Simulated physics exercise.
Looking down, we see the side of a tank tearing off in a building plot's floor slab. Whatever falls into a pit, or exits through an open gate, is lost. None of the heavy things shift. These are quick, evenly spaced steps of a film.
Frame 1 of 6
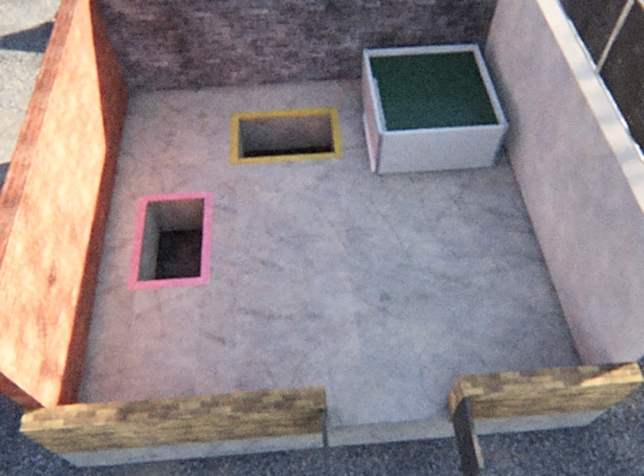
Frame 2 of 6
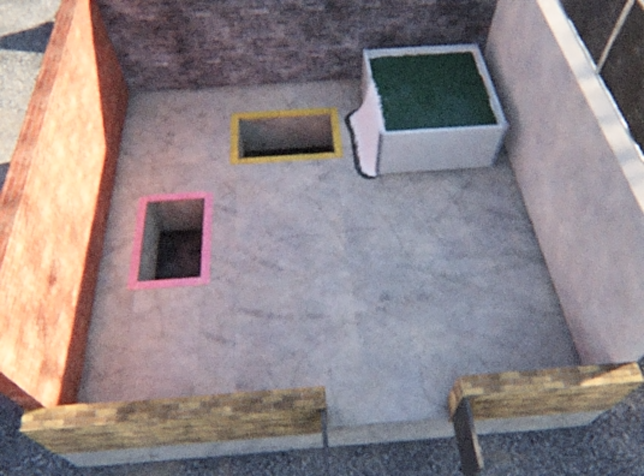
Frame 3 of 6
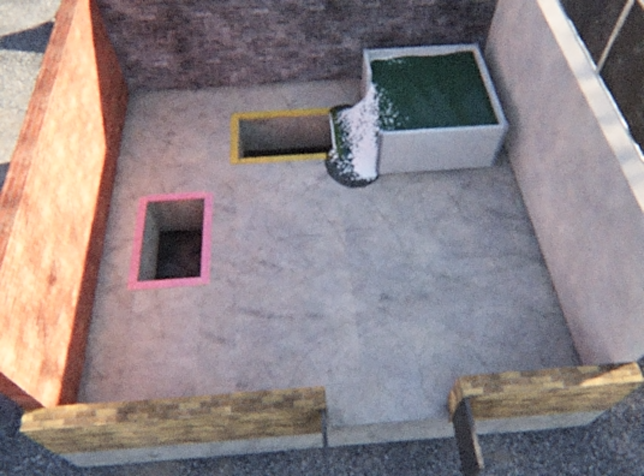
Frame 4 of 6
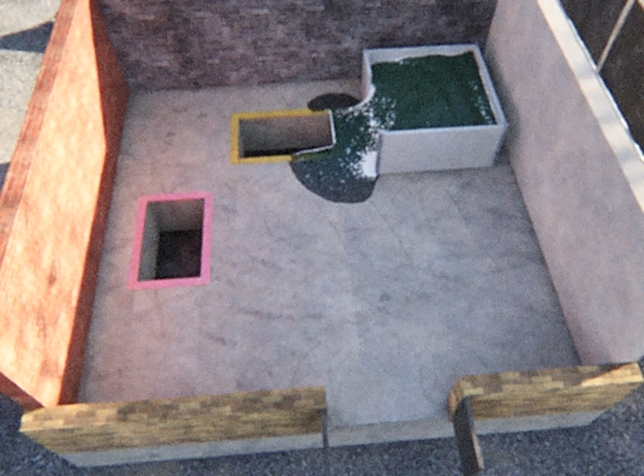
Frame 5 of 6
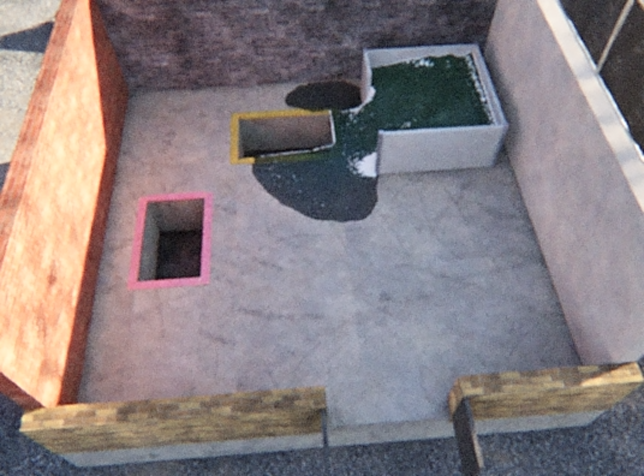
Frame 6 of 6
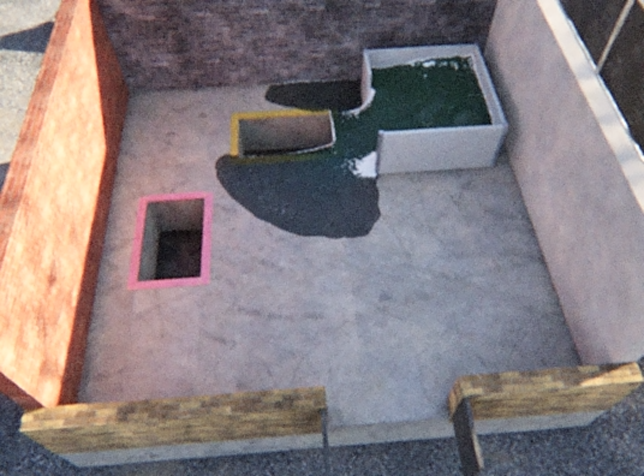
Dark green water bursts from the tank's left side and spreads left around the yellow-edged pit.
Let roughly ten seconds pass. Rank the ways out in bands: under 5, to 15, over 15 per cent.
As I see it, the gate lands in the bottom band - below five per cent. The pink pit lands in the top band - past fifteen per cent. The yellow pit lands in the top band - past fifteen per cent.
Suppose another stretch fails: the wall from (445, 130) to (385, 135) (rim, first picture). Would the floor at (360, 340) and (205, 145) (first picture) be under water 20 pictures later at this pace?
In that order: Under water, no water.
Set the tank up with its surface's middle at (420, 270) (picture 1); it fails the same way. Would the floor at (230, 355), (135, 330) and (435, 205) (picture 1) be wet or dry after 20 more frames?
Spot 1 wetted, spot 2 wetted, spot 3 unwetted.
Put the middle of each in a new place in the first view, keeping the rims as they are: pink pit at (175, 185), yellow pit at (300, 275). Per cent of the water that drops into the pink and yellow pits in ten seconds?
The pink pit takes around 50 percent, while the yellow pit takes around 12 percent.
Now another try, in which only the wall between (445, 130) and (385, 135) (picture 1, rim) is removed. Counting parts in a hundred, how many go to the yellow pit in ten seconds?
For yellow, roughly 0 in a hundred.
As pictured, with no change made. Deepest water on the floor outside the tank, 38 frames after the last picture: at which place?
Somewhere near (363, 160), I think.
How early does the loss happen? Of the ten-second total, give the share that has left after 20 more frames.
About 65 per cent.
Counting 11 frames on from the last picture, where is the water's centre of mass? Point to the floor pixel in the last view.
My pick is pixel (370, 151).
A moment on, water covers 25 % of the floor; the gate 0 %, the pink pit 2 %, the yellow pit 22 %.
Next, water covers 40 % of the floor; the gate 0 %, the pink pit 6 %, the yellow pit 33 %.
Then, water covers 45 % of the floor; the gate 0 %, the pink pit 11 %, the yellow pit 42 %.
Later, water covers 50 % of the floor; the gate 0 %, the pink pit 15 %, the yellow pit 51 %.
In the end, water covers 45 % of the floor; the gate 1 %, the pink pit 20 %, the yellow pit 57 %.
